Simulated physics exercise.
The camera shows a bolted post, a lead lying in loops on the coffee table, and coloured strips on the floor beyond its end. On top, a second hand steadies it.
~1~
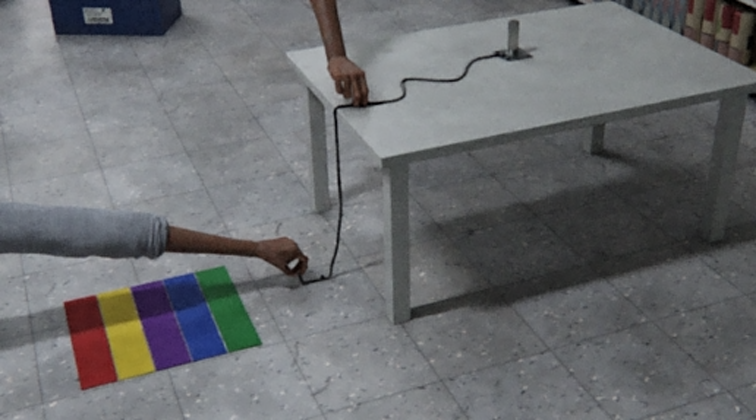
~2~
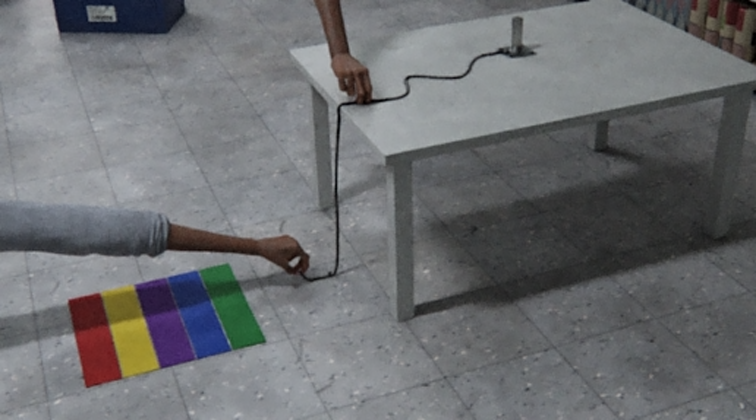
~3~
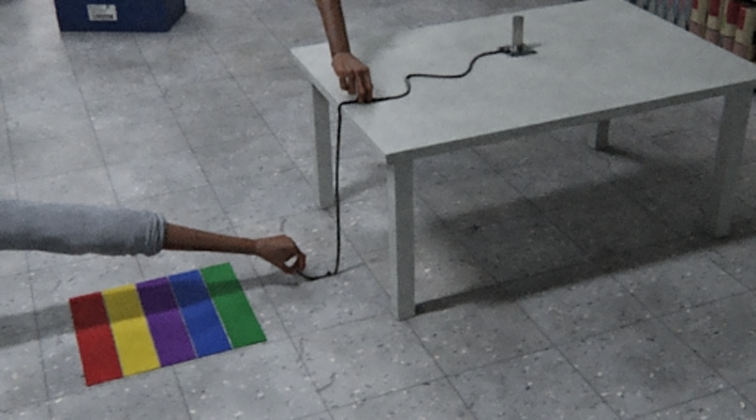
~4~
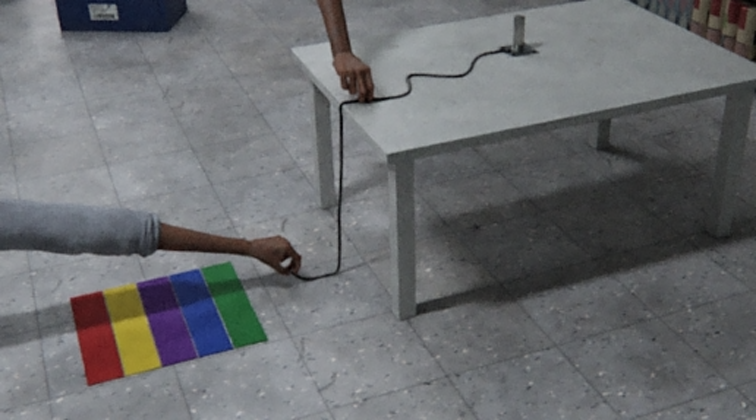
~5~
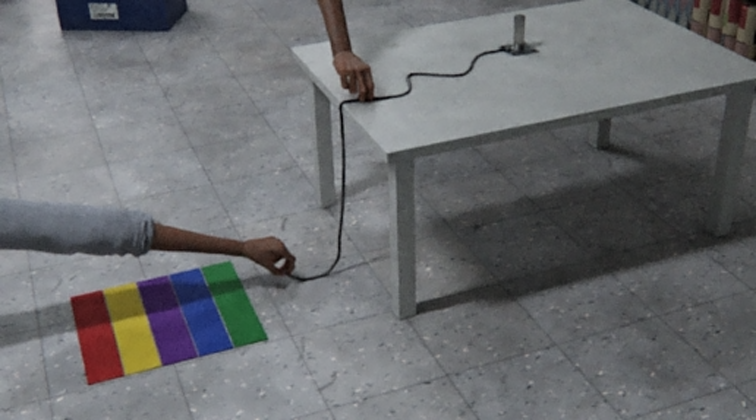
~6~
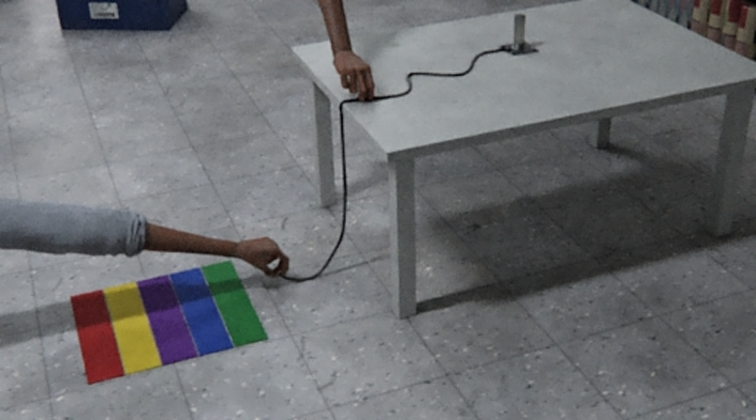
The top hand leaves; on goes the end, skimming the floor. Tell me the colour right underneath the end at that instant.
Right underneath is yellow.
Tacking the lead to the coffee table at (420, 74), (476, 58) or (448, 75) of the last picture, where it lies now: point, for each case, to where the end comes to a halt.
Per try (px, approx.): (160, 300), (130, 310), (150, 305).
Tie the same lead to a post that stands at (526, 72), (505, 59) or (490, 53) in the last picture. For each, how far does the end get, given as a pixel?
In order, the pixels are (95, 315), (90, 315) and (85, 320).
Soon after, end near (191, 294); over blue.
After that, end near (150, 304); over purple.
At the stop, end near (127, 309); over yellow. The yellow one.
